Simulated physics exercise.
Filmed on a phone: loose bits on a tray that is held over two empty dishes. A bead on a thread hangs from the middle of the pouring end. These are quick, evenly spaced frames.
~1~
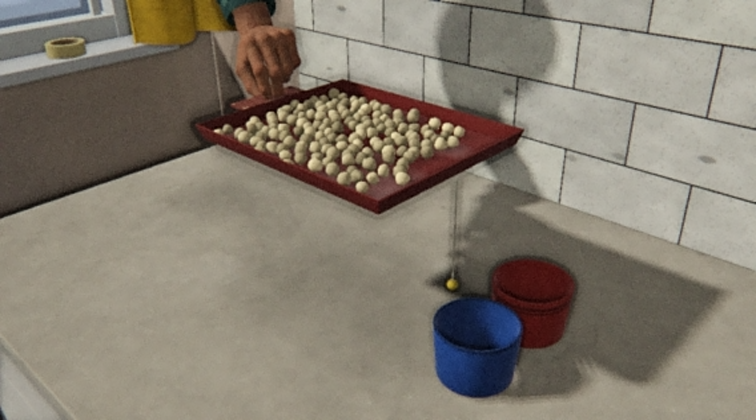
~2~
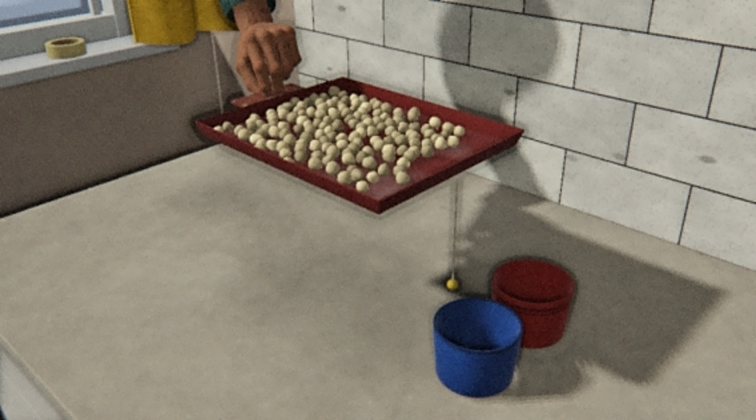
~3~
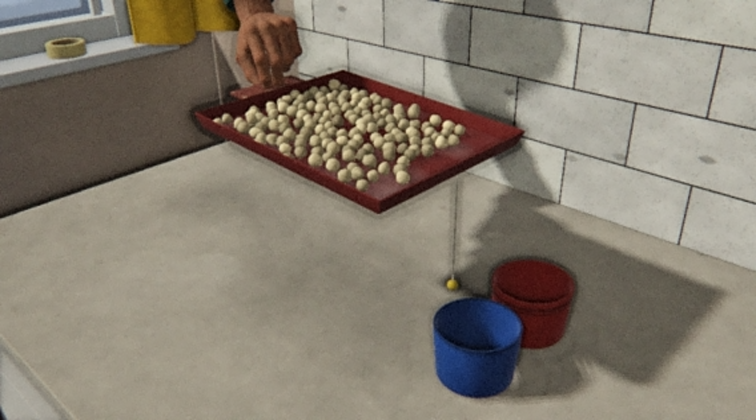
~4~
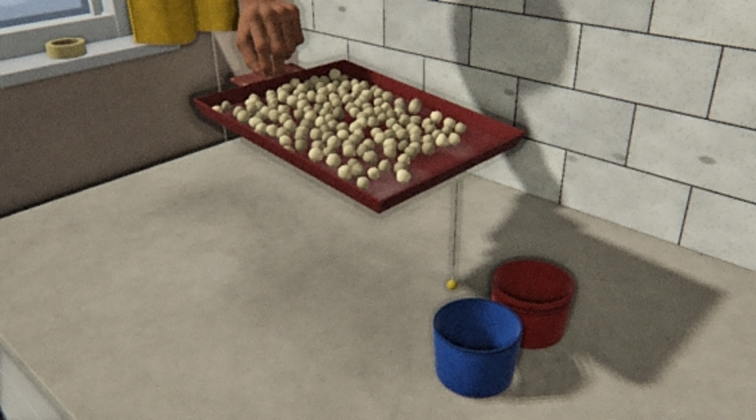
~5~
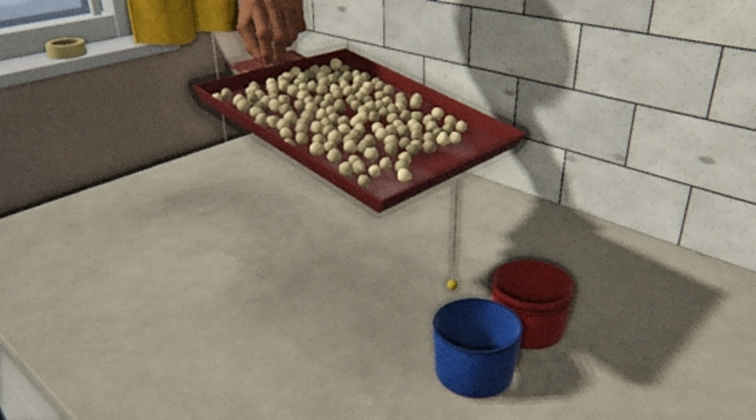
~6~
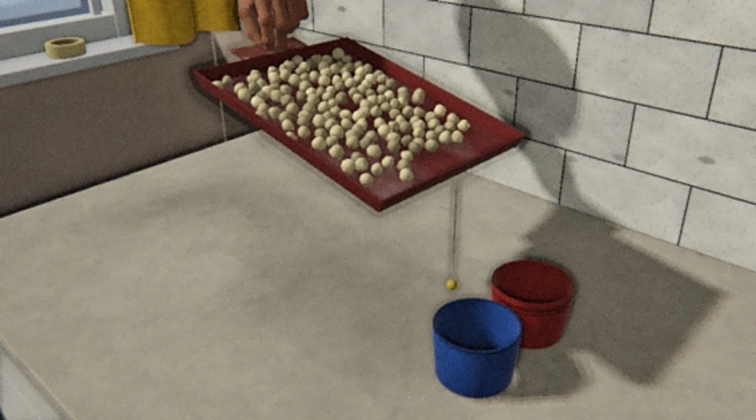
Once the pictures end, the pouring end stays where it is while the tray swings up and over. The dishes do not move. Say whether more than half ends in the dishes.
Caught overall: Over half.
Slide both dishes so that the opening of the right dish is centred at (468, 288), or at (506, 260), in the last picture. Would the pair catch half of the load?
One: Below a half. Two: The smaller part.
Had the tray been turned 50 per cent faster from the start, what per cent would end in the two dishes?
It comes to 70 per cent or so.
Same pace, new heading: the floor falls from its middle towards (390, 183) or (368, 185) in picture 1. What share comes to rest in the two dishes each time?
About 10 and 0 per cent.
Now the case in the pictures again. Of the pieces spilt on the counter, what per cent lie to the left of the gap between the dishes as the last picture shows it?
It comes to 50 per cent or so.
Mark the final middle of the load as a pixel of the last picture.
Roughly at (509, 335).
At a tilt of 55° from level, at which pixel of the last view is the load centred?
At about (458, 140).
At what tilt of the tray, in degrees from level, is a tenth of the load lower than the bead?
Around 65° of tilt.
Soon after the last picture, tray tipped steeply; most on the tray; a stray few in the left dish; a stray few in the right dish; a small part in the air.
A little later, tray tipped right over; a small part on the tray; about a quarter in the left dish; about a third in the right dish; a small part outside both; a small part in the air.
Later still, tray tipped past a quarter turn; about a third in the left dish; about half in the right dish; about a quarter outside both.
At rest, tray tipped past a quarter turn; about a third in the left dish; about half in the right dish; about a quarter outside both.
